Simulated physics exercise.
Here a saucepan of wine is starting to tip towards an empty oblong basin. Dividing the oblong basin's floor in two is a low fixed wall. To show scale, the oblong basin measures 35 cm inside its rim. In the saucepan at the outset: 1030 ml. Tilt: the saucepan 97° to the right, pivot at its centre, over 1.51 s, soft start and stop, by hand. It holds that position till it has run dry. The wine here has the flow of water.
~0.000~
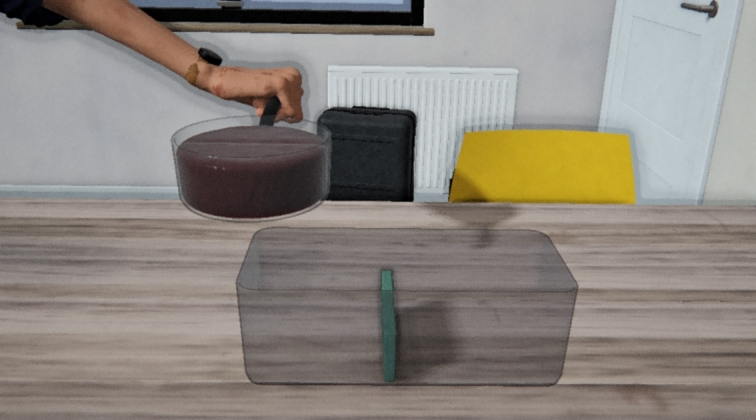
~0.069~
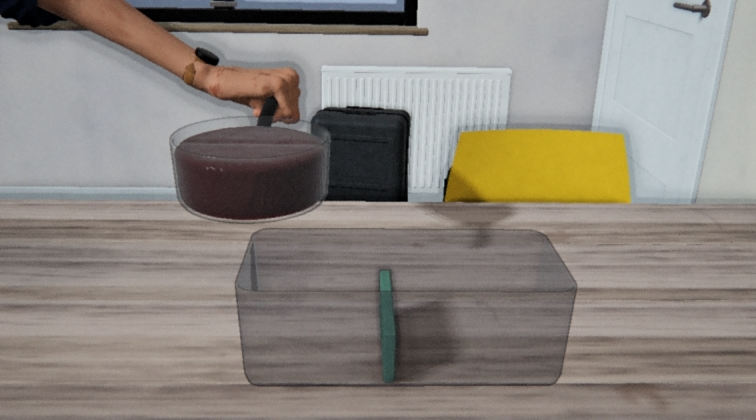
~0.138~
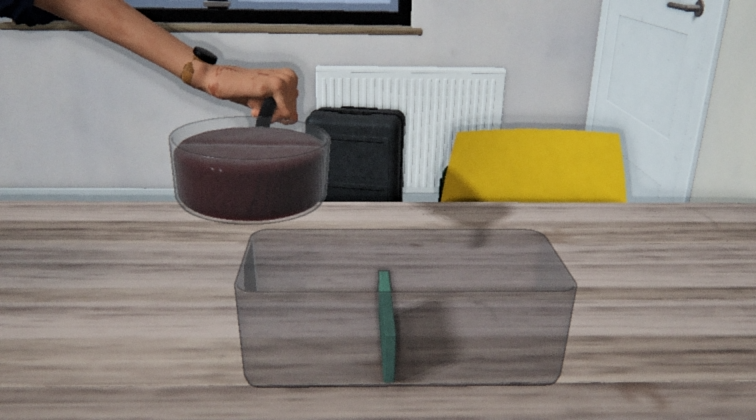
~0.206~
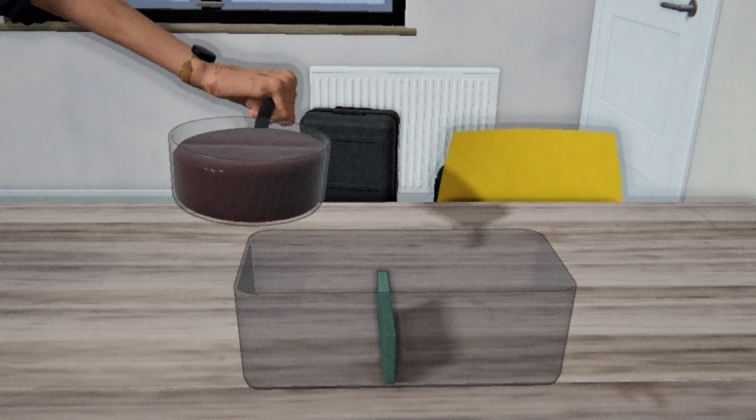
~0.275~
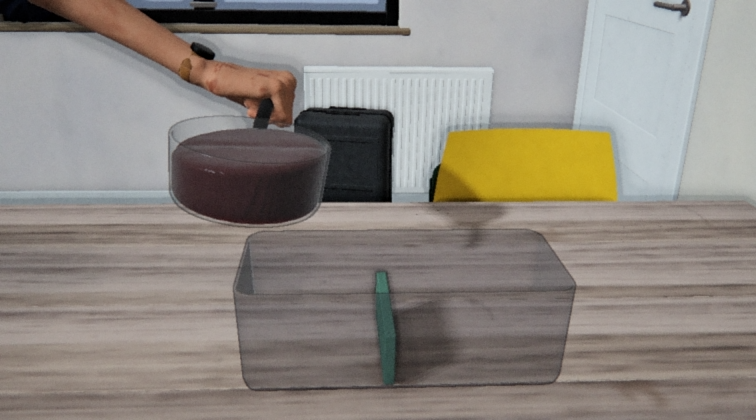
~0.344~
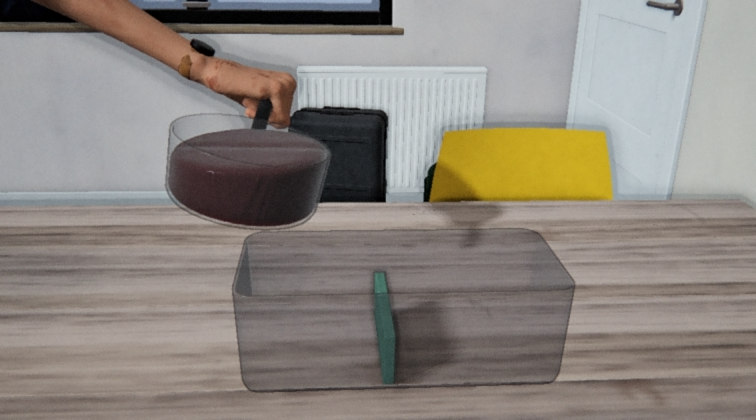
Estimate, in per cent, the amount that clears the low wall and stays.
Roughly 44 percent.
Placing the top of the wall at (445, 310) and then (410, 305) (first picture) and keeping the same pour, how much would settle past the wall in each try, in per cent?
Respectively 5 and 10 %.
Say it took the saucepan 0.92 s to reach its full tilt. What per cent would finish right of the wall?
In that case, some 35 percent.
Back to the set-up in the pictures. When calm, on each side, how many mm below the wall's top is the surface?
Measured: Left around 34 mm, right around 44 mm.
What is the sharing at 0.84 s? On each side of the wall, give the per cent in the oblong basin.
Left: Around 10. Right: Around 16.
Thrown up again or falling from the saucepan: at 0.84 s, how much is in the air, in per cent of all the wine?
It comes to roughly 26 per cent.
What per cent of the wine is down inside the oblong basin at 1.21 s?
Value: Approx. 84 %.
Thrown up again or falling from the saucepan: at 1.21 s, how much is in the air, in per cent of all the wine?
I'd put it at about 5 per cent of the liquid.
Then, 0.84 s in, the tilt is 57° and 49 per cent is still to pour, 9 is left of the wall and 17 right of it.
Then, 1.21 s in, the tilt is 88° and 10 per cent is still to pour, 42 is left of the wall and 43 right of it.
Then, 1.59 s in, the tilt is 97° and 1 per cent is still to pour, 54 is left of the wall and 44 right of it.
Then, 2.01 s in, the tilt is 97° and 0 per cent is still to pour, 56 is left of the wall and 44 right of it.
Finally, 56 per cent lies left of the wall, 44 right of it and 1 outside.
